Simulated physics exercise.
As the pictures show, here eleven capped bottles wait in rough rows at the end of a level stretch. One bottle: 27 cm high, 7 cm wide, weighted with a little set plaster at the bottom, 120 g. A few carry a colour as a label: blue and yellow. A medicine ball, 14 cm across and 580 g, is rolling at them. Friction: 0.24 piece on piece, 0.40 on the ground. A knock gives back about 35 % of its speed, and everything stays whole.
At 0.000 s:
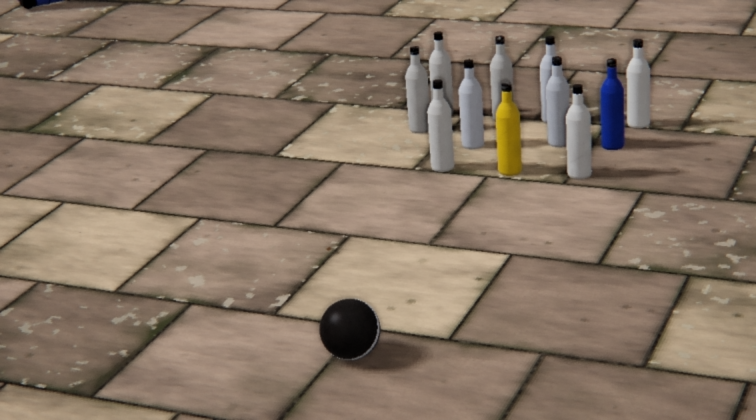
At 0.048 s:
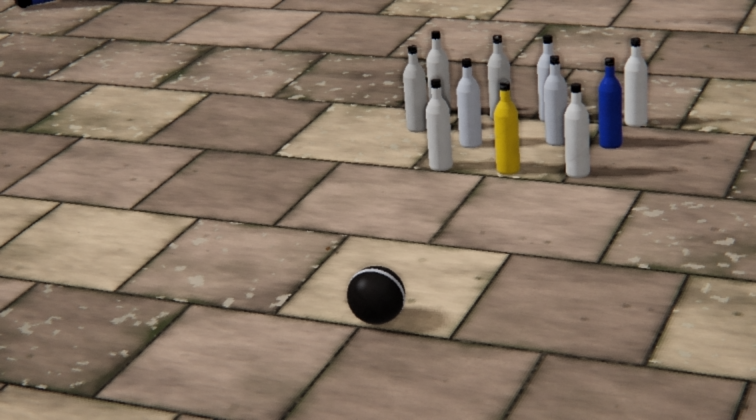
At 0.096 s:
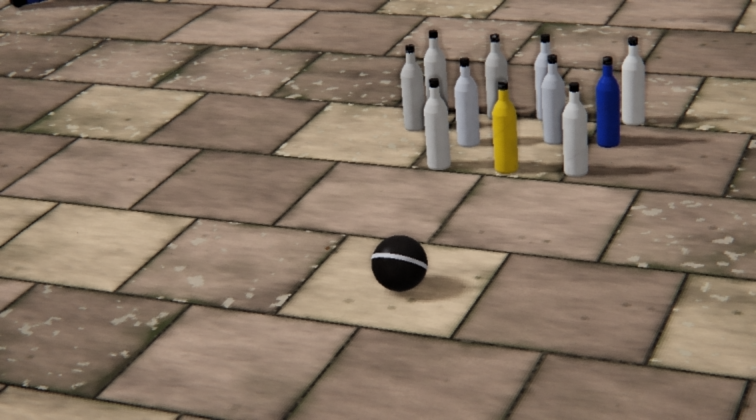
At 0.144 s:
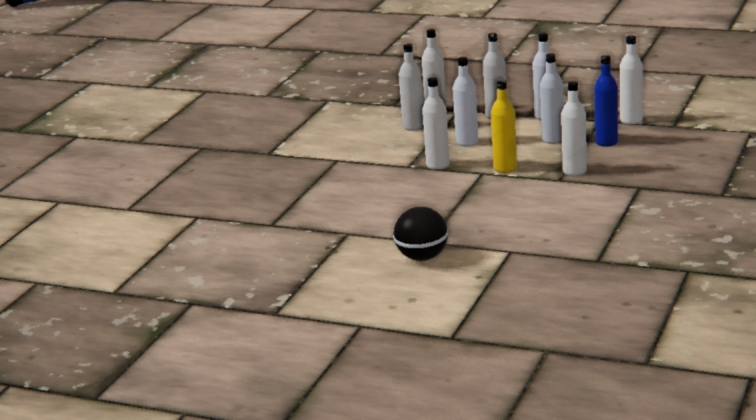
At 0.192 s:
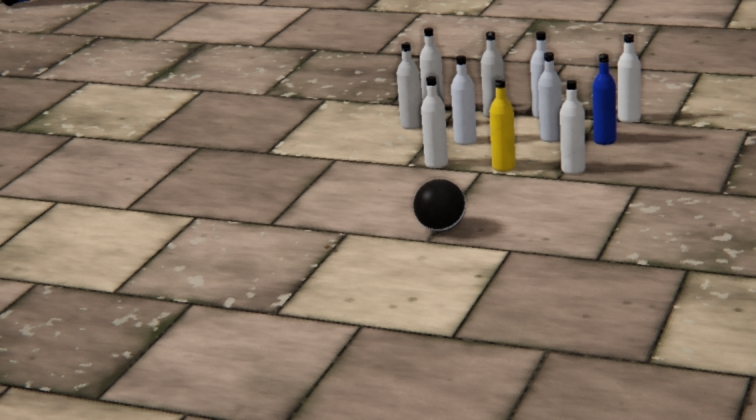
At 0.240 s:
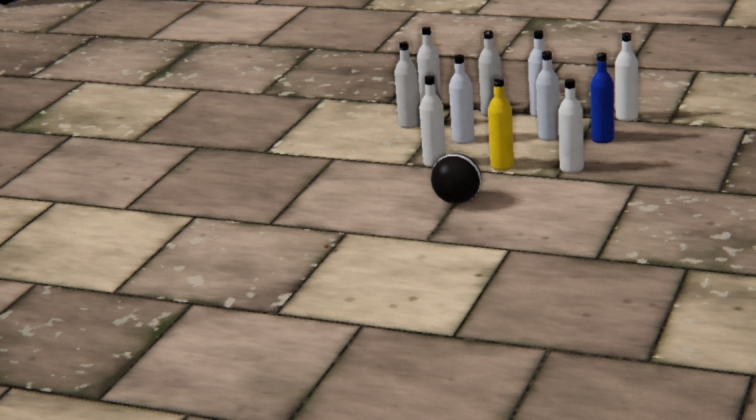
A black ball with a thin white stripe rolls across a floor of worn brown and cream paving slabs, seen from above at an angle. Capped bottles stand in rough rows at the upper right, most pale grey, with a yellow one in front and a blue one towards the right. The ball moves steadily away and slightly rightward, nearing the upright, unmoving bottles, while the camera shifts very slightly.
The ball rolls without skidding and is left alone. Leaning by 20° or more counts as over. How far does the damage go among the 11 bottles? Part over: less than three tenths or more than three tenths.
It comes to more than three tenths.
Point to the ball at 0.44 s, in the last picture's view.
Near (501, 101).
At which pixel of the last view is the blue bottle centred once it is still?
Around (715, 121).
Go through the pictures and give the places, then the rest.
In the first frame (each place is the centre of the face we see best; the camera moves round a little), ball (350, 329) 1.08 m before the front row; blue bottle (619, 106); yellow bottle (515, 131); all in place.
In the second frame, ball (376, 295) 92 cm before the front row; yellow bottle (514, 130).
In the third frame, ball (400, 263) 75 cm before the front row; yellow bottle (512, 129).
In the fourth frame, ball (421, 234) 59 cm before the front row; blue bottle (613, 103).
In the fifth frame, ball (440, 205) 42 cm before the front row; yellow bottle (509, 127).
In the sixth frame, ball (456, 179) 26 cm before the front row; yellow bottle (508, 126); blue bottle (609, 100); all in place.
By 0.44 s, ball still moving; 3 of the 11 bottles over; blue bottle tilted 24°; yellow bottle tilted 7°.
By 0.58 s, ball still moving; 5 of the 11 bottles over; blue bottle tilted 60°; yellow bottle tilted 12°.
By 1.00 s, ball still moving; 5 of the 11 bottles over; blue bottle lying flat; yellow bottle tilted 3°.
When it is over (2.0 s), ball rolling away; 5 of the 11 bottles over; blue bottle lying flat; yellow bottle moved 44 cm. That is 45 per cent. In pixels of the last frame, middles, blue bottle near (715, 121), yellow bottle near (613, 82).
